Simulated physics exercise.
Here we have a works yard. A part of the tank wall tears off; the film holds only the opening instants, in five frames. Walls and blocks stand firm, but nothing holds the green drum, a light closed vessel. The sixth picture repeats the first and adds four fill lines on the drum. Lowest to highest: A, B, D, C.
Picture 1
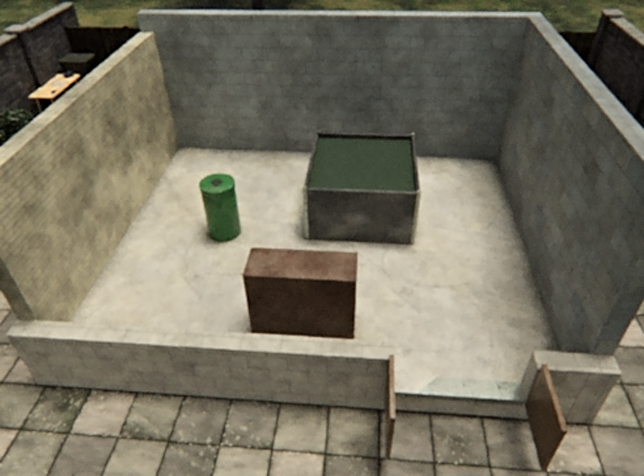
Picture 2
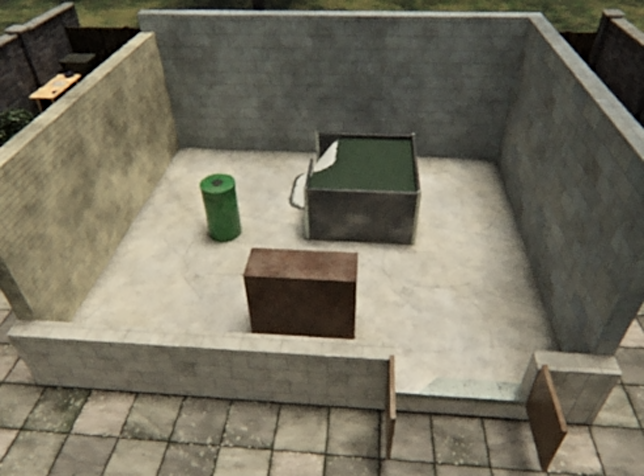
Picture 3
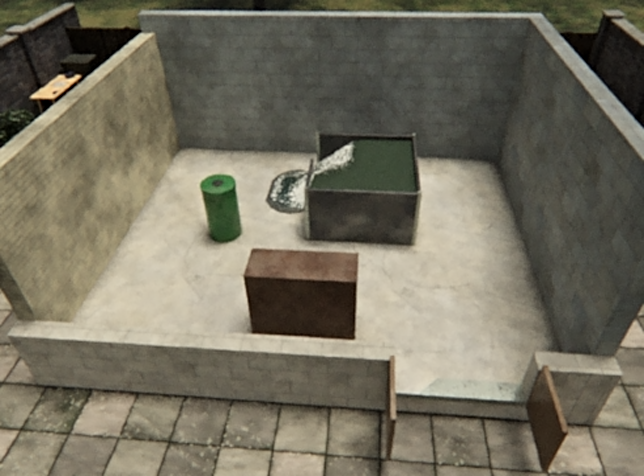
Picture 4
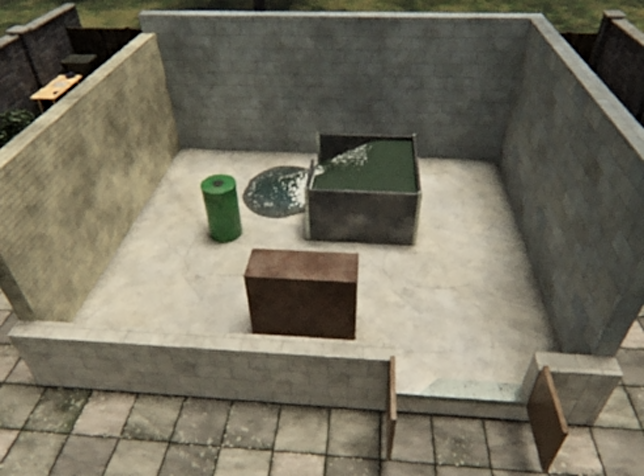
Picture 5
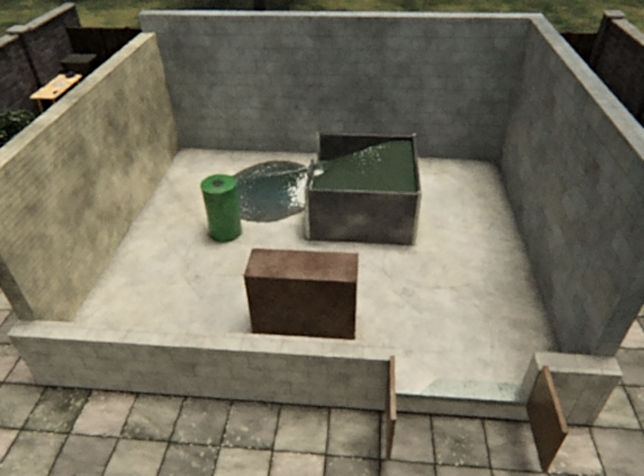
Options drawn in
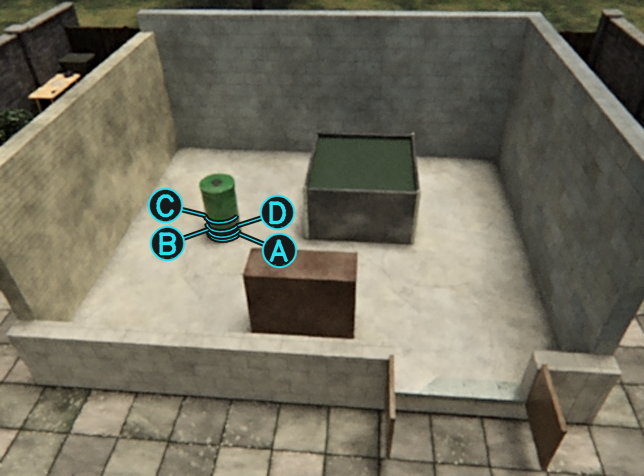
Water in the dark, square tank starts out level and still inside a walled yard, then pours out through the tank's left side. It spreads across the pale floor in a widening puddle toward the green drum, while the brown block and the open gate stay still.
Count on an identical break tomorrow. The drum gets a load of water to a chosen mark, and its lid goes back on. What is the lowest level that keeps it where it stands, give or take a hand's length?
Mark D just does it.
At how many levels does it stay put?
Two of them.
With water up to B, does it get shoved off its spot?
Yes.
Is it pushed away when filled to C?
No, not at all.
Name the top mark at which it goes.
That would be B.
On the marked copy, A at (221, 240); B at (220, 237); C at (217, 222); D at (219, 231); from the bottom up A, B, D, C.
If A is chosen, it is pushed about twice its own width away.
If B is chosen, it is pushed about its own width away.
If C is chosen, it does not move.
If D is chosen, it does not move.
